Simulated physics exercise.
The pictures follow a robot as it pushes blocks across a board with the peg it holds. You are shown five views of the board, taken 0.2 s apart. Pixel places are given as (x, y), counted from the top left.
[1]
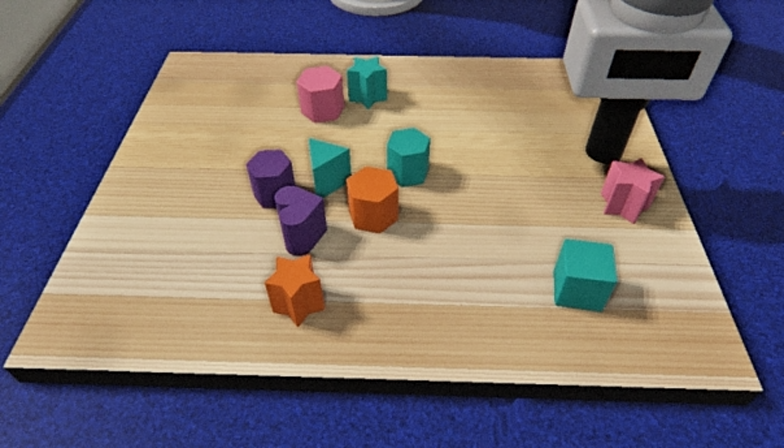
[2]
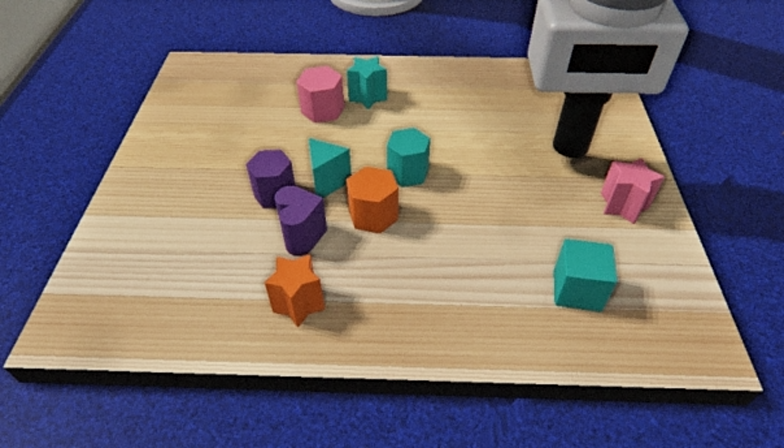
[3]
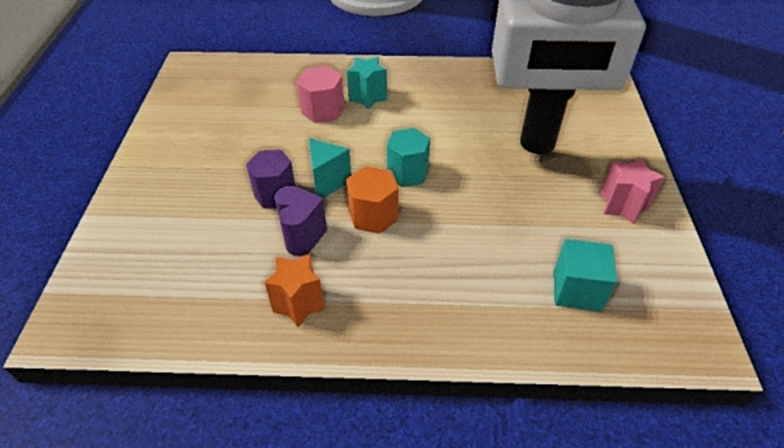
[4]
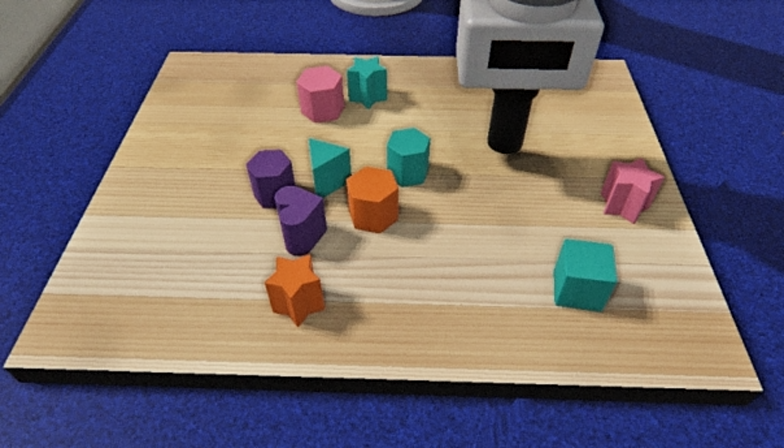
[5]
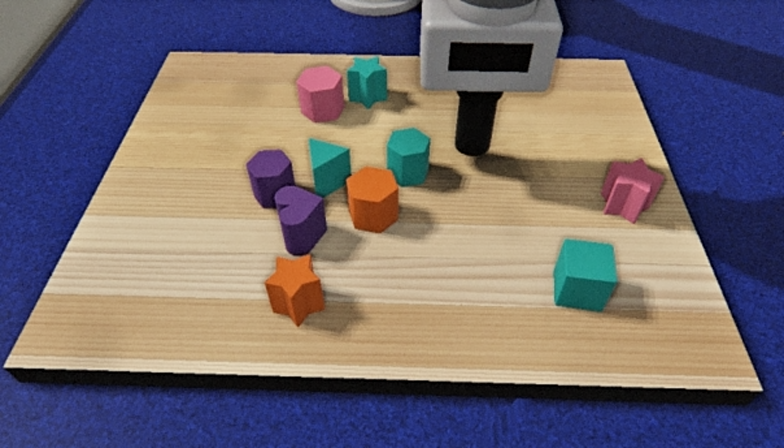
Above a wooden board, a robot arm's black peg moves steadily left past still, colourful blocks.
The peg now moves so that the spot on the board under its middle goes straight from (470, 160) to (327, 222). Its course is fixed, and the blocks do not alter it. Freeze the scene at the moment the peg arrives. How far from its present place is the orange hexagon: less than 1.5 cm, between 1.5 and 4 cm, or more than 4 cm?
That block covers upwards of 4 cm.
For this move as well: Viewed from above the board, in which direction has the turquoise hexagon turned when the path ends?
Seen from above, clockwise.
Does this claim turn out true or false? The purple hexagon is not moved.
That claim is true.
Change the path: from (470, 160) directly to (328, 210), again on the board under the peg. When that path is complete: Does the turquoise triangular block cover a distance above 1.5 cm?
Answer: Yes.
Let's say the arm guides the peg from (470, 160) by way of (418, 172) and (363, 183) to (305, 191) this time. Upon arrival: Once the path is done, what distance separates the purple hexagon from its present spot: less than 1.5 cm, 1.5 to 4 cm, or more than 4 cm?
It goes 1.5 to 4 cm.
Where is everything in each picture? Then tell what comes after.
In the first frame, peg's lower end at (603, 152); purple hexagon at (269, 163); purple heart at (296, 203); turquoise triangular block at (324, 151); orange hexagon at (372, 183); turquoise hexagon at (409, 141).
In the second frame, peg at (570, 147); blocks still.
In the third frame, peg at (538, 143); blocks still.
In the fourth frame, peg at (505, 143); blocks still.
In the fifth frame, peg at (472, 145); purple hexagon at (269, 163); purple heart at (296, 203); turquoise triangular block at (324, 151); orange hexagon at (372, 183); turquoise hexagon at (409, 141).
What follows on the original path. One third of the way, peg at (426, 165); turquoise hexagon at (387, 143).
Two thirds of the way, peg at (376, 186); turquoise triangular block at (316, 151), turned 20° anticlockwise; orange hexagon at (351, 198), turned 15° anticlockwise; turquoise hexagon at (360, 143), turned 40° clockwise.
At the end, peg at (325, 208); purple hexagon still; purple heart at (285, 207), turned 15° clockwise; turquoise triangular block at (316, 151), turned 20° anticlockwise; orange hexagon at (334, 223), turned 35° anticlockwise; turquoise hexagon at (360, 143), turned 40° clockwise.
